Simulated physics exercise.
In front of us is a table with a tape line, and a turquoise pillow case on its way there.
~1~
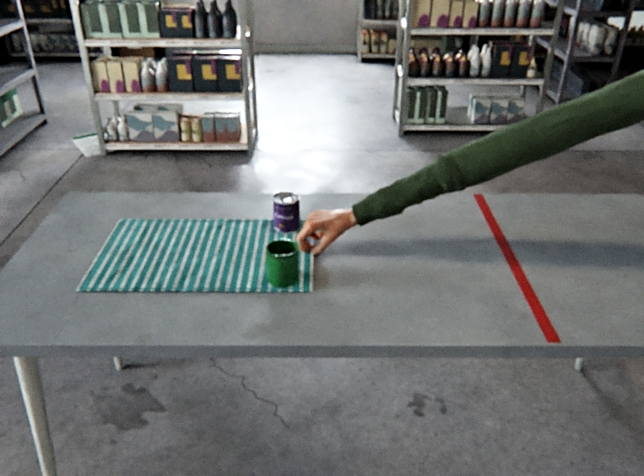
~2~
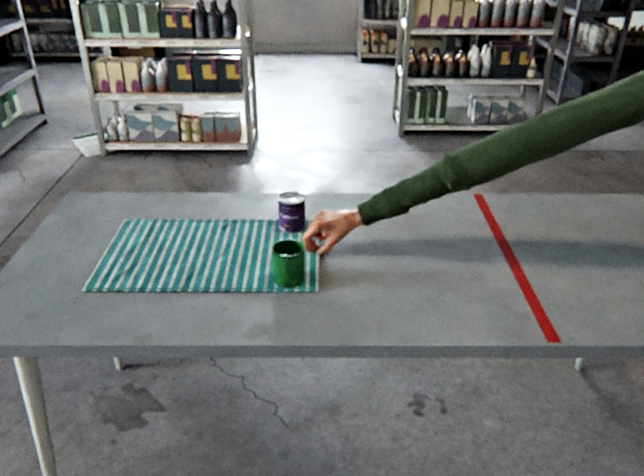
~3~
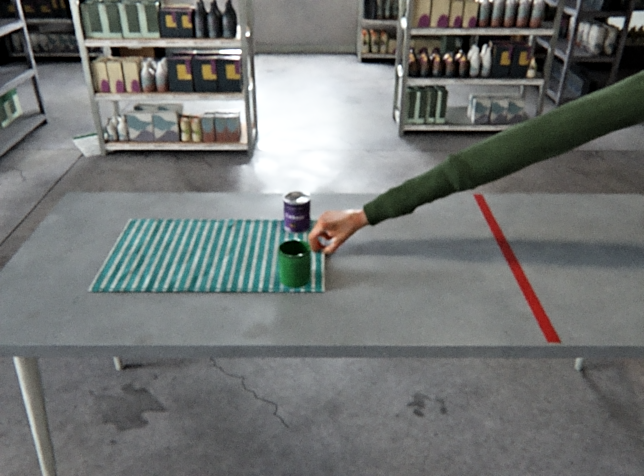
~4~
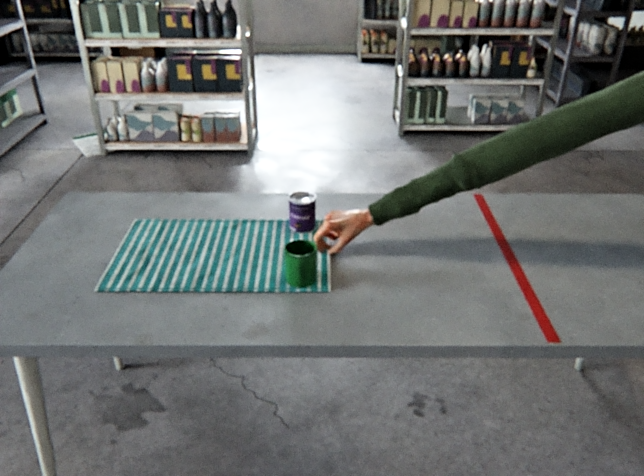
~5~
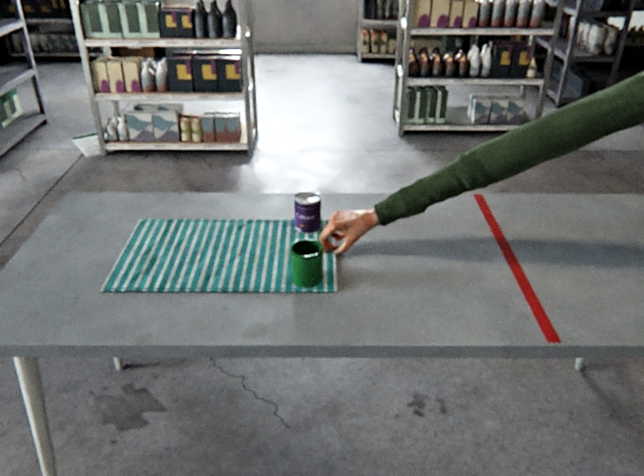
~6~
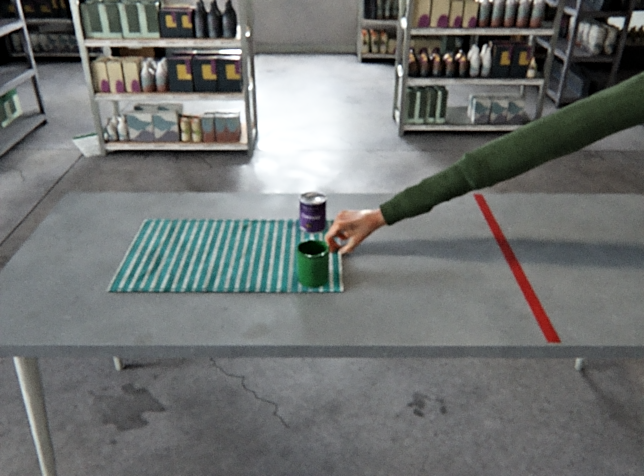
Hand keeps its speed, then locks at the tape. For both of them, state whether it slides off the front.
The green mug does not slide off the front. The purple tin does not slide off the front.
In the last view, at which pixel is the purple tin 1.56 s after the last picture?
(471, 213), or close to it.
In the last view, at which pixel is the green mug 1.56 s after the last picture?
Roughly at (497, 264).
Then, 1.45 s later than the last view, hem at the tape; green mug on the cloth near (489, 264); purple tin on the cloth near (465, 213).
Then, 1.56 s later than the last view, hem at the tape; green mug on the cloth near (497, 264); purple tin on the cloth near (471, 213).
Finally, hem at the tape; green mug on the cloth near (497, 264); purple tin on the cloth near (471, 213). The green mug remains aboard and the purple tin keeps its seat.
